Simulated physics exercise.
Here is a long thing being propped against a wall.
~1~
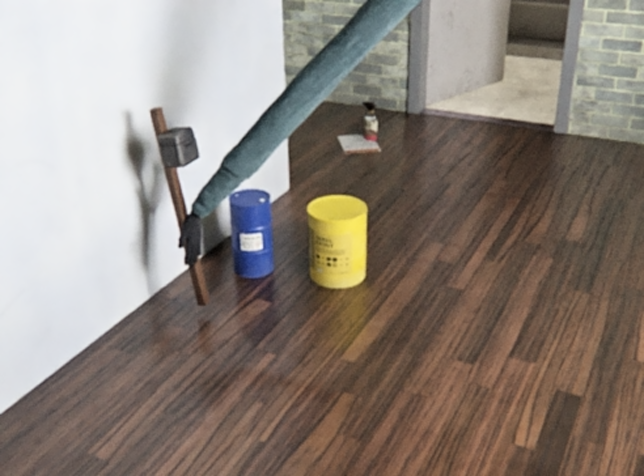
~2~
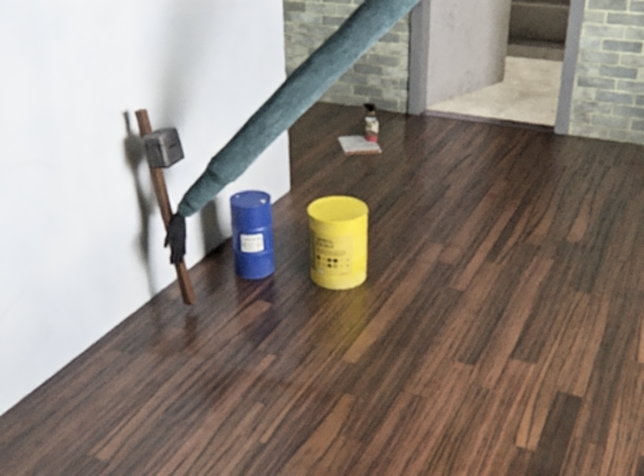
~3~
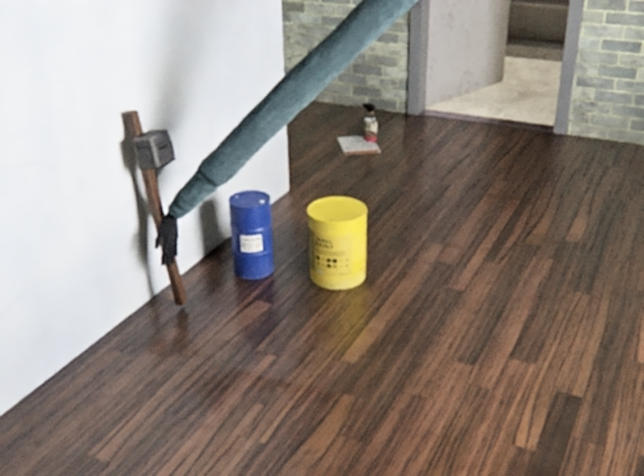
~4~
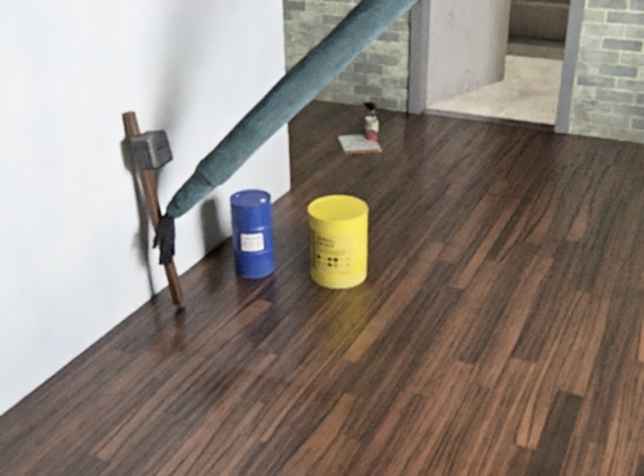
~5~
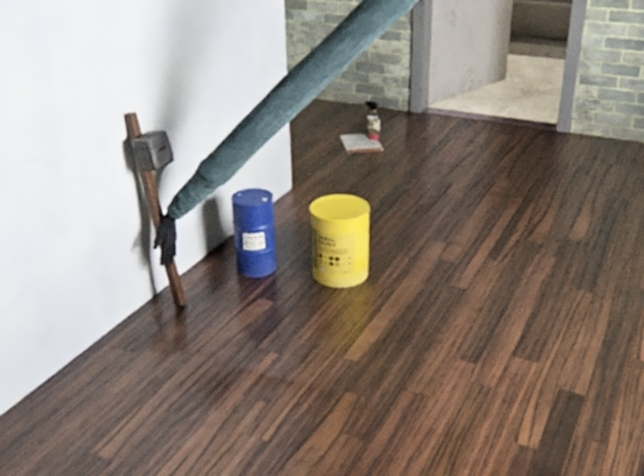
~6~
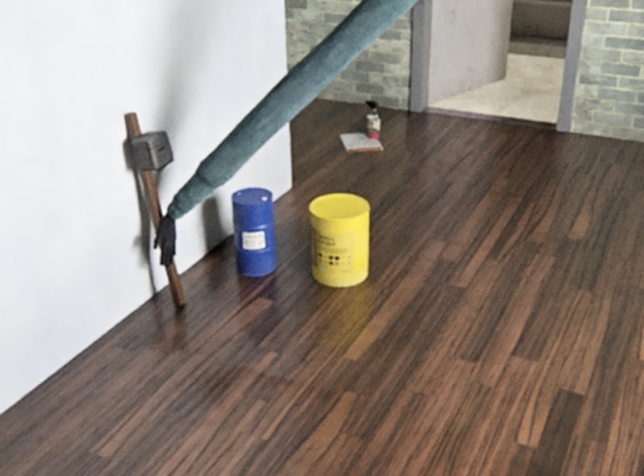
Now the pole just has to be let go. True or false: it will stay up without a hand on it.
True.
Then, 0.20 s on from there, no change.
Then, 0.70 s on from there, brown pole resting near (156, 213).
In the end, all 3 unmoved. At the end, from the last picture's camera, brown pole near (156, 213). The pole remains leaning.
